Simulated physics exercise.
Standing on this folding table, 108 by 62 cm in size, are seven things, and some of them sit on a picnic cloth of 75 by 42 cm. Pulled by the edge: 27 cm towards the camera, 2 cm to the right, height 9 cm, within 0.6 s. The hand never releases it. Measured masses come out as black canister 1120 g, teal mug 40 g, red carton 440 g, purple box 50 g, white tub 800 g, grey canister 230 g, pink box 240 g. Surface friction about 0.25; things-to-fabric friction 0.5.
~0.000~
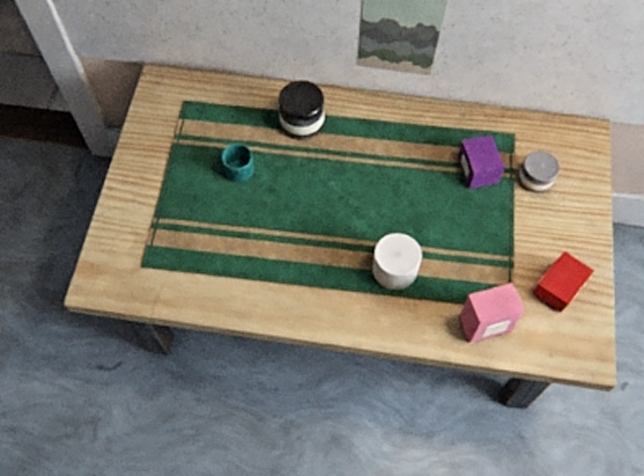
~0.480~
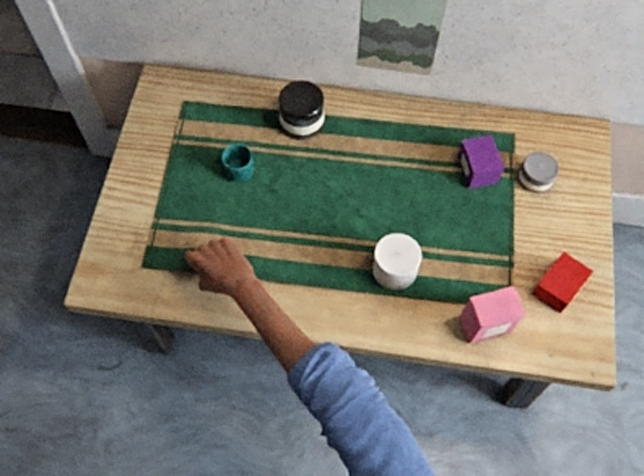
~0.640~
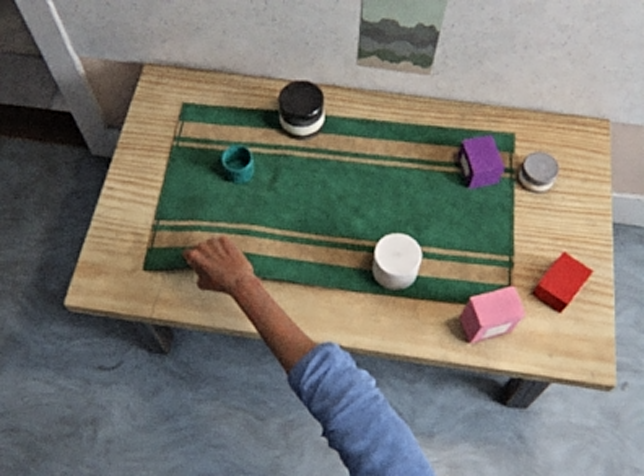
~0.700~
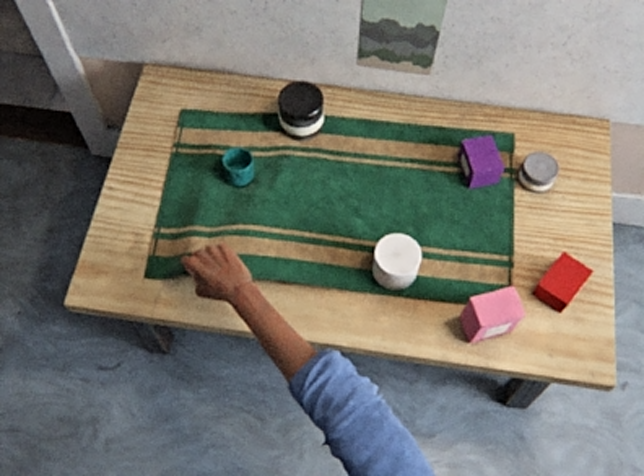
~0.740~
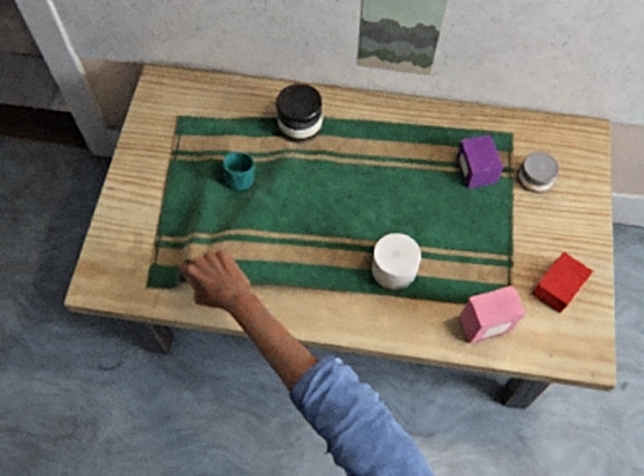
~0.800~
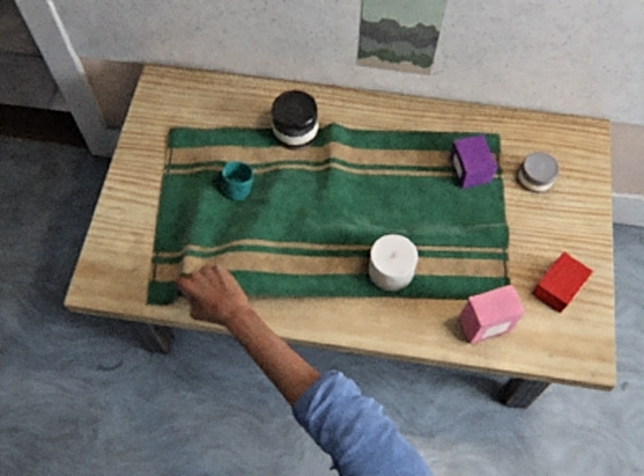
A hand grips the green cloth's near left corner and pulls it slightly toward the front edge.
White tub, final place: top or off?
I think it's fine.
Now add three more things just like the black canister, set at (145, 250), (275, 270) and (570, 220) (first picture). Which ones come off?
First keeps its place, second leaves the top, third keeps its place.
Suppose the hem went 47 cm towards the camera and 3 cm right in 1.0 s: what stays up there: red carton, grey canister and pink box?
Result - red carton: Still on top, grey canister: Still on top, pink box: Still on top.
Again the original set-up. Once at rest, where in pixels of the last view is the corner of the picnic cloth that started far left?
Around pixel (68, 264).
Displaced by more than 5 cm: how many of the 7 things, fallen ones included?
That comes to 4 of the things.
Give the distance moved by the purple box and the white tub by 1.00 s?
Purple box: 10 cm; white tub: 8 cm.
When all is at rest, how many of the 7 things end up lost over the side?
0.
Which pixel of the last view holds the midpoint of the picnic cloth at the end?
The midpoint is close to pixel (258, 278).
At 0.9 s, 95 % of the picnic cloth is still over the top; white tub 4 cm off its start, teal mug 10 cm off its start, black canister 7 cm off its start.
At 1.0 s, 90 % of the picnic cloth is still over the top; white tub 7 cm off its start, teal mug 16 cm off its start, purple box 10 cm off its start.
At 1.1 s, 80 % of the picnic cloth is still over the top; white tub 11 cm off its start at (348, 281), teal mug 22 cm off its start at (186, 243), purple box 17 cm off its start at (407, 179).
At 1.2 s, 80 % of the picnic cloth is still over the top; white tub 13 cm off its start, teal mug 27 cm off its start, purple box 20 cm off its start.
At 2.8 s, 75 % of the picnic cloth is still over the top; white tub 13 cm off its start at (340, 288), teal mug 27 cm off its start at (156, 254), purple box 21 cm off its start at (391, 180), black canister 12 cm off its start at (272, 137).
